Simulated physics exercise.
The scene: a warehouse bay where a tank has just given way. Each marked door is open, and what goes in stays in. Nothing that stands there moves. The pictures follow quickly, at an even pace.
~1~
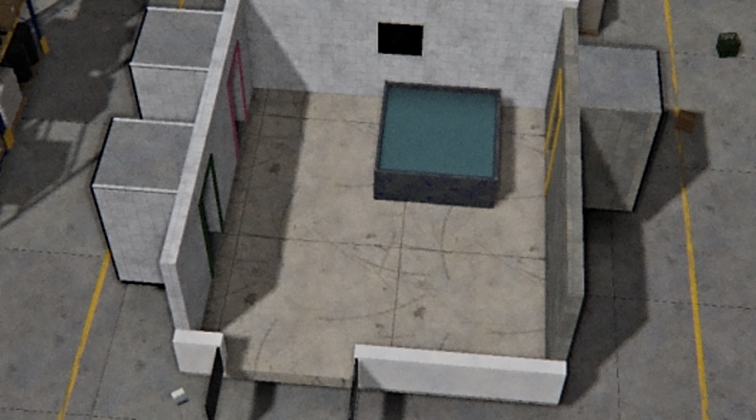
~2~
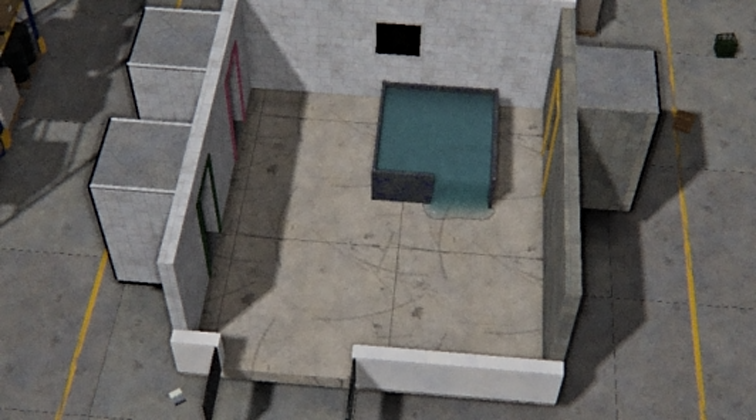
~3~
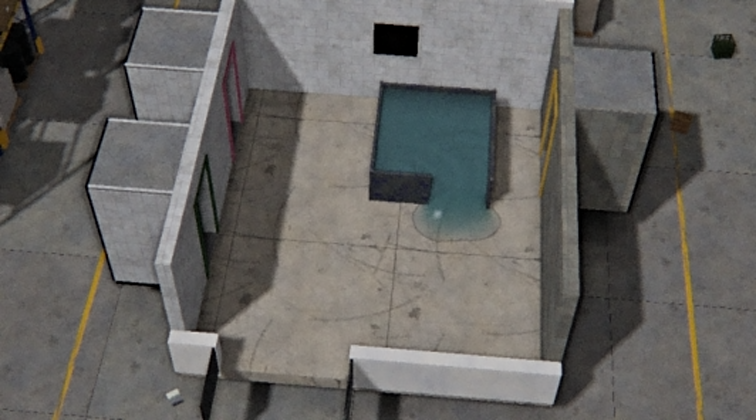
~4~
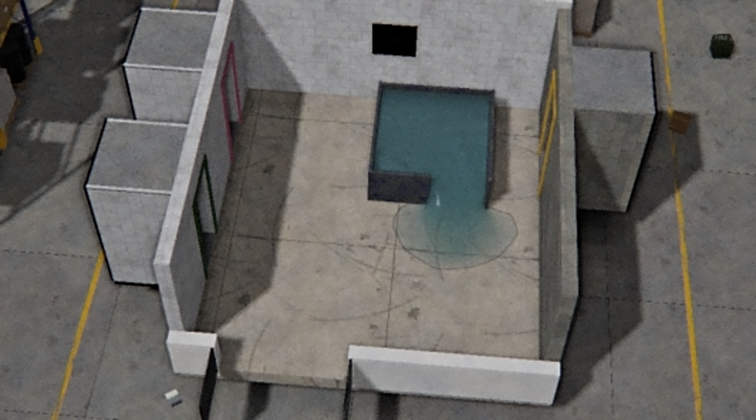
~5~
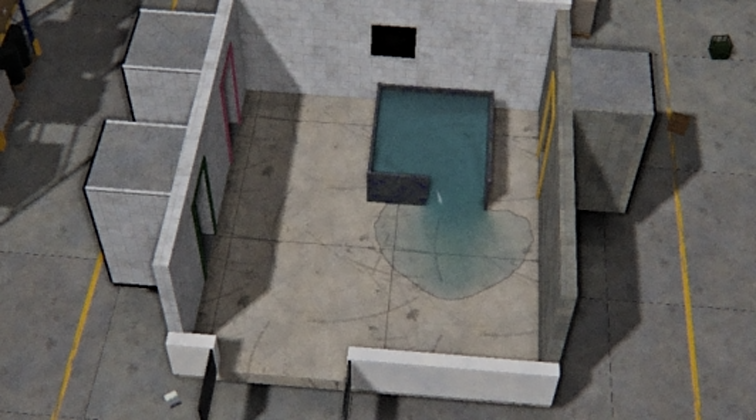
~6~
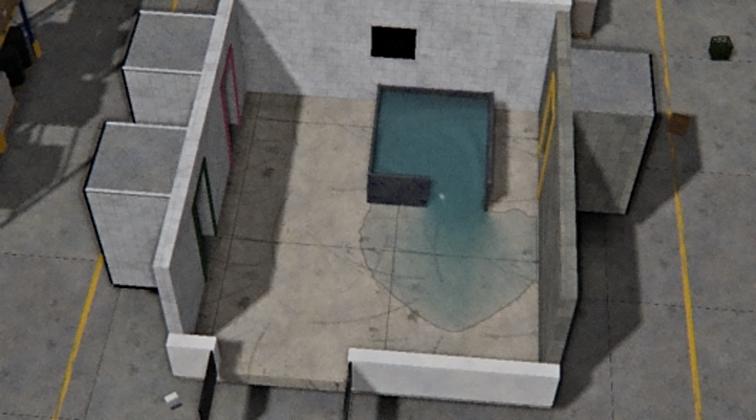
Teal water sits still in a dark-walled tank inside a roofless, pale-walled warehouse bay, then pours out through a gap at the right of the tank's front wall. It spreads across the concrete floor in a rounded puddle, which widens to both sides and stretches toward the low front wall.
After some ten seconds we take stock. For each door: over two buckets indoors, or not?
The pink door admits no more than that; the green door lets in a lot; the yellow door admits no more than that.
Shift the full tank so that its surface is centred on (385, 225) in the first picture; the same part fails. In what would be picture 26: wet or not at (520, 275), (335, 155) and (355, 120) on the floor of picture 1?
In that order: Covered, dry, dry.
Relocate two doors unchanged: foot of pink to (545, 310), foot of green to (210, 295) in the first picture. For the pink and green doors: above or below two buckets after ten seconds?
In short: The pink door passes that mark; the green door goes over.
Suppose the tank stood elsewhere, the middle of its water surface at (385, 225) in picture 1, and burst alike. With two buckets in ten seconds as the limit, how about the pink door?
The pink door takes more.
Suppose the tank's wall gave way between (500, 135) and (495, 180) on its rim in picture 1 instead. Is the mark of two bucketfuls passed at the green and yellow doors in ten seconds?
Green floods; yellow takes more.
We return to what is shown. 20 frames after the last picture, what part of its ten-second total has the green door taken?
Some 0 per cent.
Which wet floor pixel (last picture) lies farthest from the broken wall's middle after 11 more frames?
Close to (284, 365).
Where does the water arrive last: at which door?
I say the one in pink.
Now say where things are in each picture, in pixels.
In the first picture, still water in the tank at (439, 132).
In the second picture, water pours out at (461, 196) and has run to (428, 210).
In the third picture, the front is at (424, 231), out from the gap at (458, 197).
In the fourth picture, water pours out at (457, 198) and has run to (433, 264).
In the fifth picture, the front is at (437, 293), out from the gap at (456, 199).
In the sixth picture, the front is at (456, 327), out from the gap at (456, 200).
A moment on, water covers 35 % of the floor; the pink door not reached, the green door not reached, the yellow door not reached.
Next, water covers 40 % of the floor; the pink door not reached, the green door not reached, the yellow door not reached.
Then, water covers 45 % of the floor; the pink door not reached, the green door not reached, the yellow door wet at the sill, nothing in.
Later, water covers 80 % of the floor; the pink door wet at the sill, nothing in, the green door over two buckets in, the yellow door wet at the sill, nothing in.
In the end, water covers 95 % of the floor; the pink door wet at the sill, nothing in, the green door far over two buckets in, the yellow door wet at the sill, nothing in.
